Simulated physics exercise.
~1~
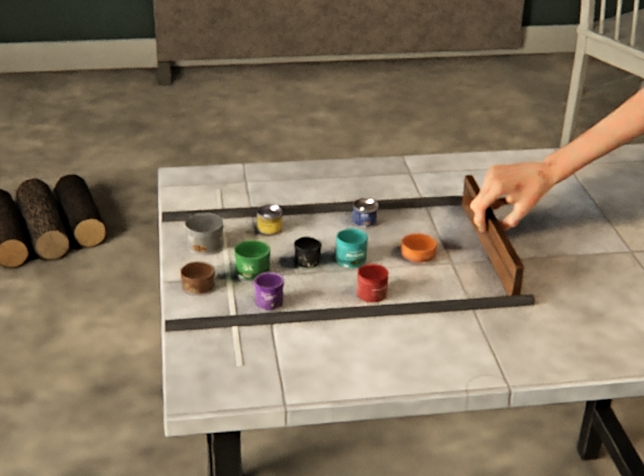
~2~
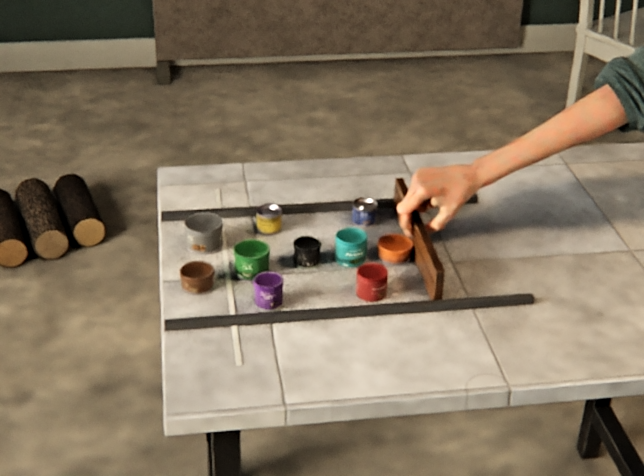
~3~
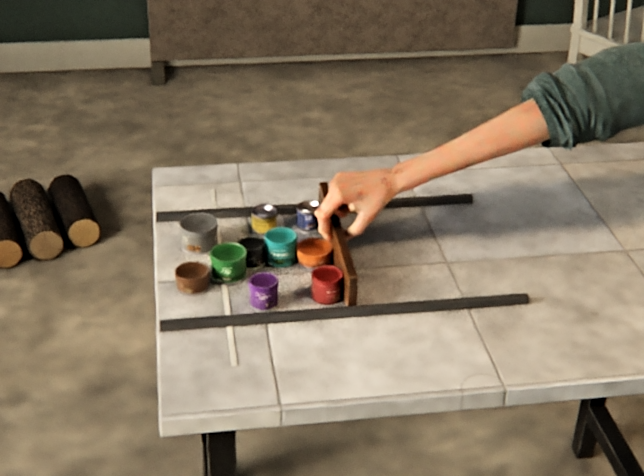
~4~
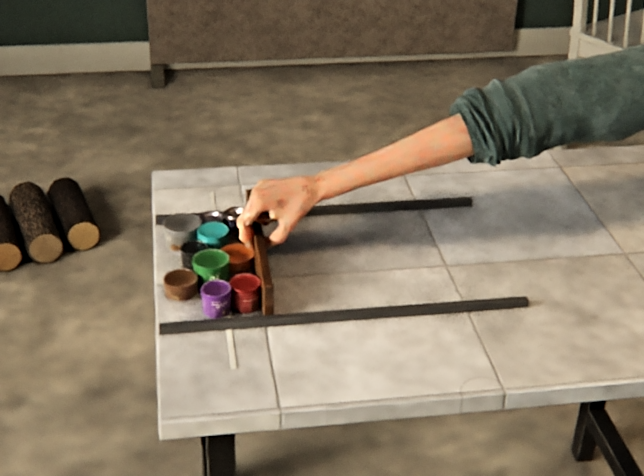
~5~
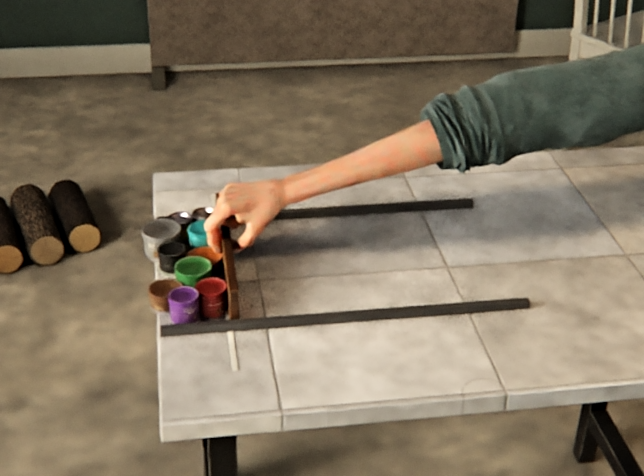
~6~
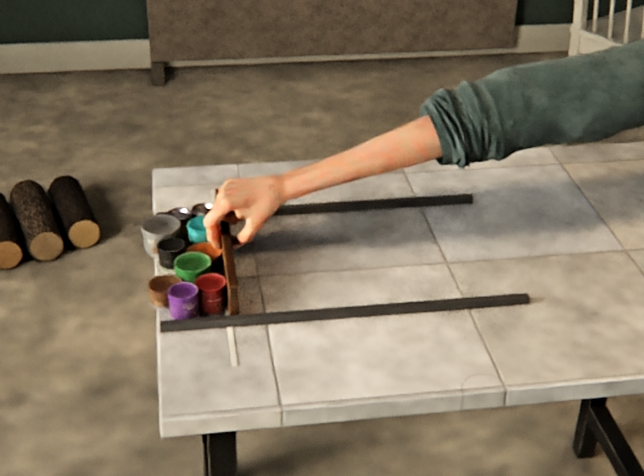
A hand reaching in from the right grips an upright brown board on a pale tiled table, seen from above at a slight angle in a grey-floored room with logs at the left. Small pots and tubs in grey, yellow, blue, green, black, turquoise, orange, brown, purple and red stand scattered between two dark rails. The board slides left, meeting the orange tin first, then gathering the red, blue and turquoise ones. The pots bunch tightly towards the table's left end. The board stops near the pale strip, with the crowded pots still on the table.
